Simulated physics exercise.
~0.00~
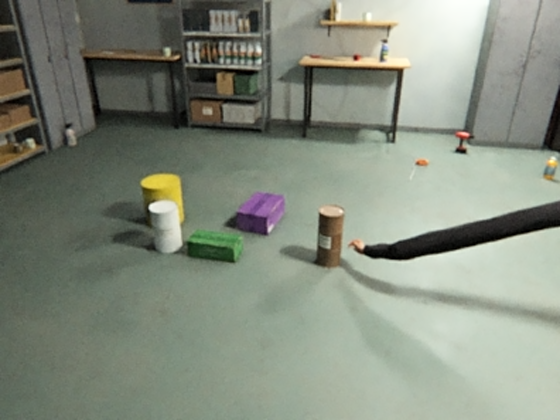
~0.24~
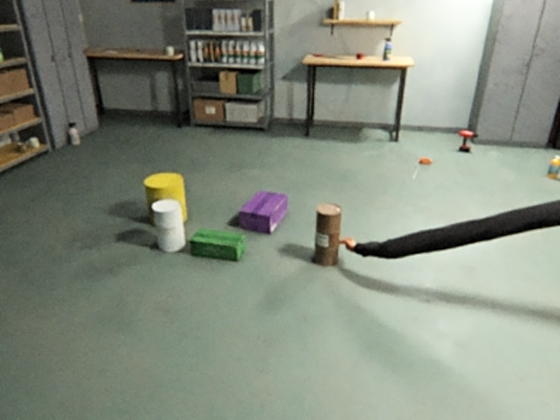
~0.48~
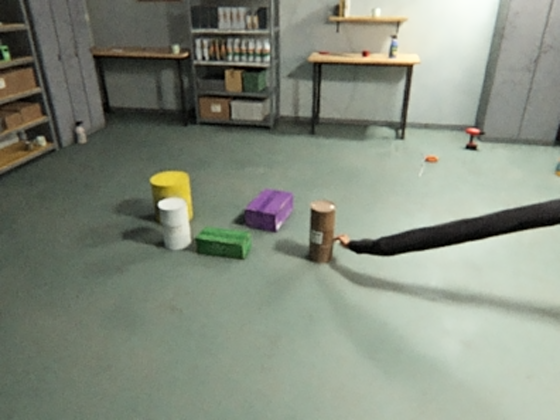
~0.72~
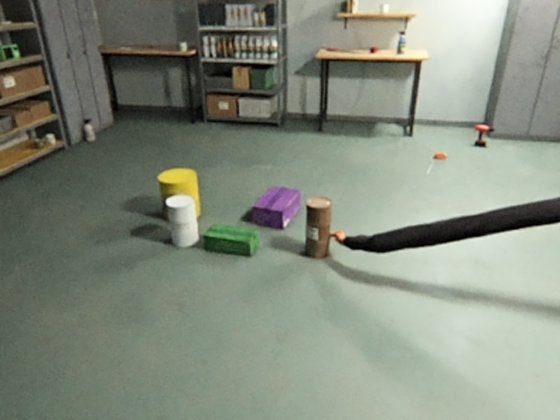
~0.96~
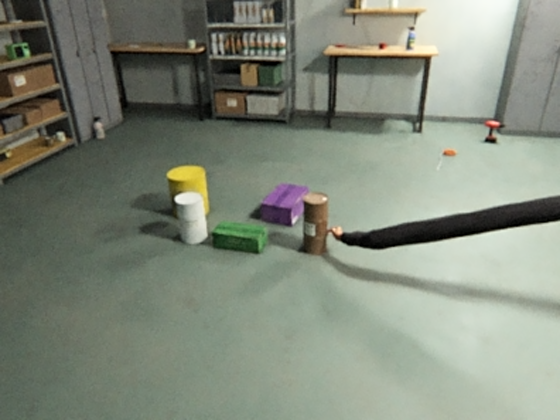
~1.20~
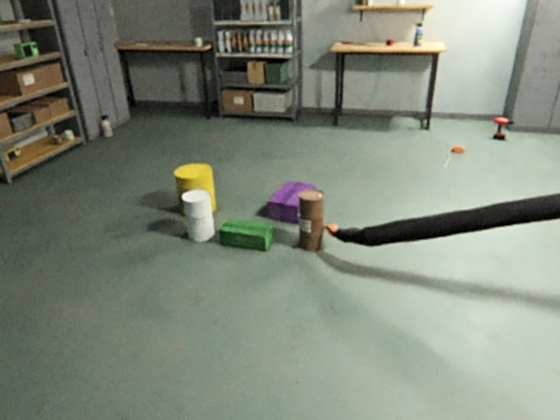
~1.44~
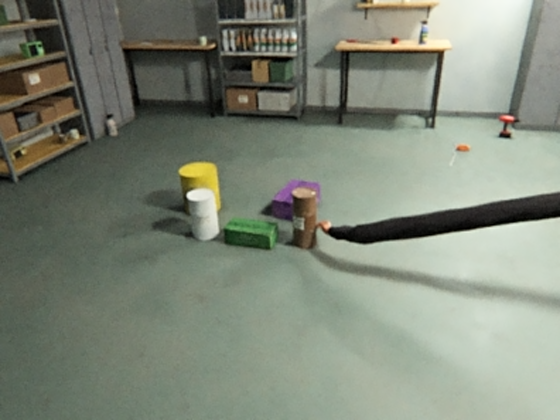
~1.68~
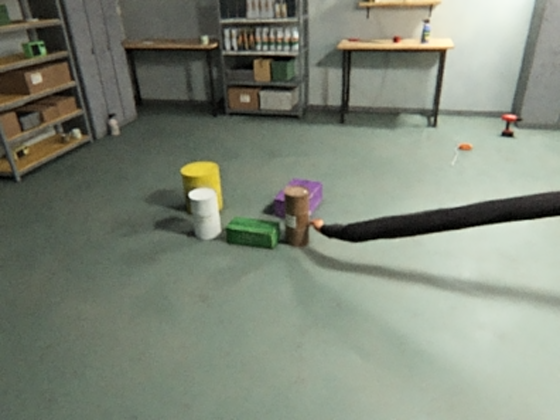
A black-sleeved arm pushes a brown canister left toward the green box, and it stays upright.
